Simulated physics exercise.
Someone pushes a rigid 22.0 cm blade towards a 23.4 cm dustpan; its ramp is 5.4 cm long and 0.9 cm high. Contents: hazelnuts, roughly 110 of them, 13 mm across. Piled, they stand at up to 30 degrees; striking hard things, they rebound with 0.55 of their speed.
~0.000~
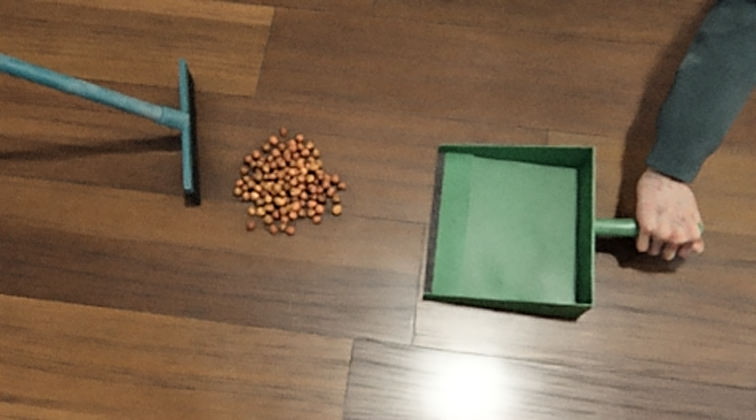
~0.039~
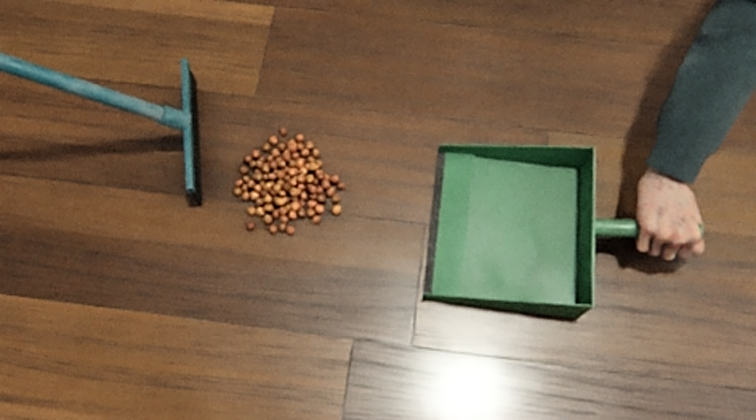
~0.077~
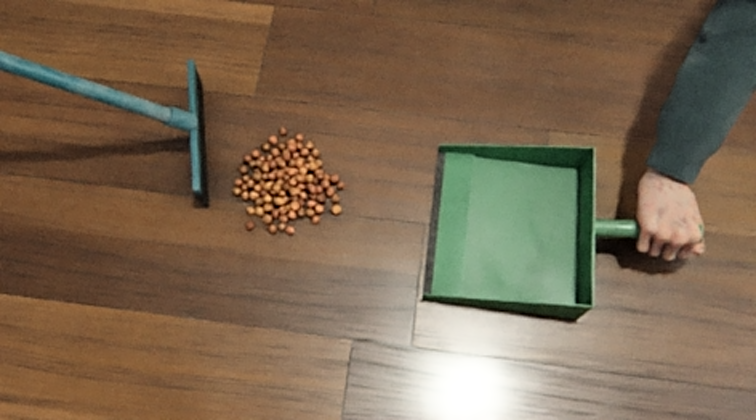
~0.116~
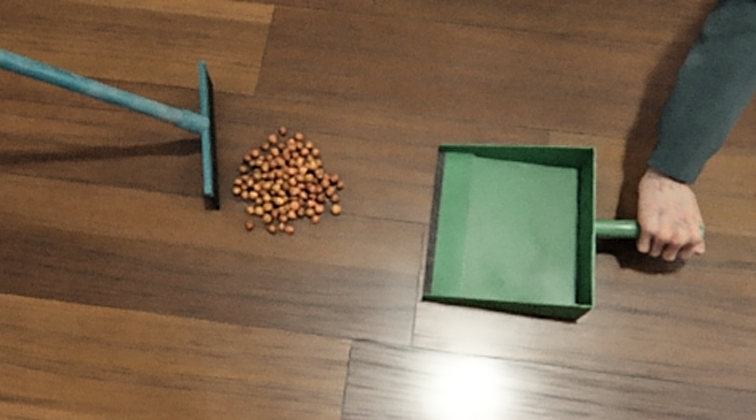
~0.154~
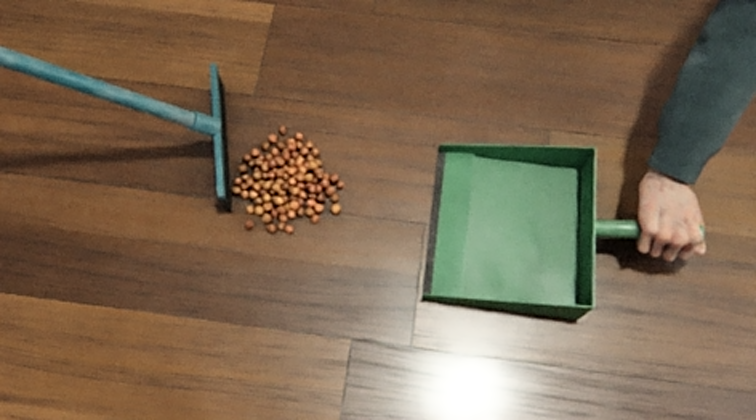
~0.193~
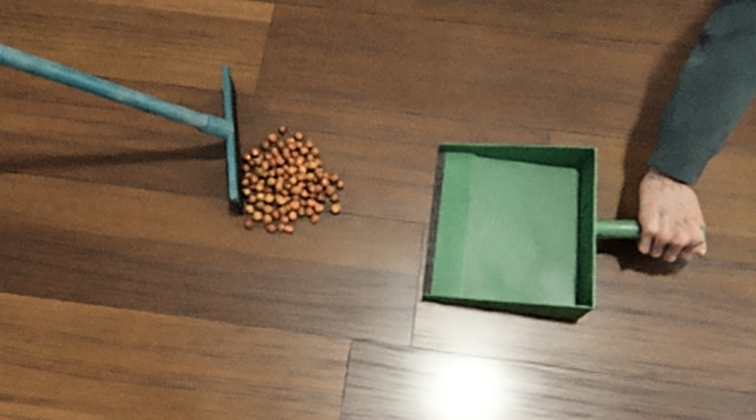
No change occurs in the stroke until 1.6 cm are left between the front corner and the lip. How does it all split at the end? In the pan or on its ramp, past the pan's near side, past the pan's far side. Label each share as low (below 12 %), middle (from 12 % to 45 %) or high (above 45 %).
Pan - middle; near side - low; far side - middle.
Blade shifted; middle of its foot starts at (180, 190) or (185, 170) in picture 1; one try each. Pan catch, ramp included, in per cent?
I'd put it near 10 per cent for the first and near 15 per cent for the second.
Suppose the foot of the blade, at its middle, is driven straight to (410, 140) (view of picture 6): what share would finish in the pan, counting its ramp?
Roughly 20 %.
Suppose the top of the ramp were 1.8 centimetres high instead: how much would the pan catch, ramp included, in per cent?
That change would give about 15 per cent.
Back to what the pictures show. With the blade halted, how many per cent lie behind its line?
Roughly 10 per cent of it.
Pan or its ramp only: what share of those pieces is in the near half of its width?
Something like 20 in a hundred.
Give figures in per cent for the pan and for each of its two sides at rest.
Final shares - pan: 20%, near side: 0%, far side: 25%.
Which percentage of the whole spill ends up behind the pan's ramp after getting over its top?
Roughly 0 in a hundred.
After 0.45 s, middle of the blade 18 cm from the lip; 0 % over the lip, far side 10 %, near side 0 %.
After 0.62 s, middle of the blade 9 cm from the lip; 0 % over the lip, far side 20 %, near side 0 %.
After 0.91 s, middle of the blade 5 cm from the lip; 20 % over the lip, far side 25 %, near side 0 %.
At rest (1.7 s), pan 20 %, near side 0 %, far side 25 %, in front of the lip or behind the blade 55 %.
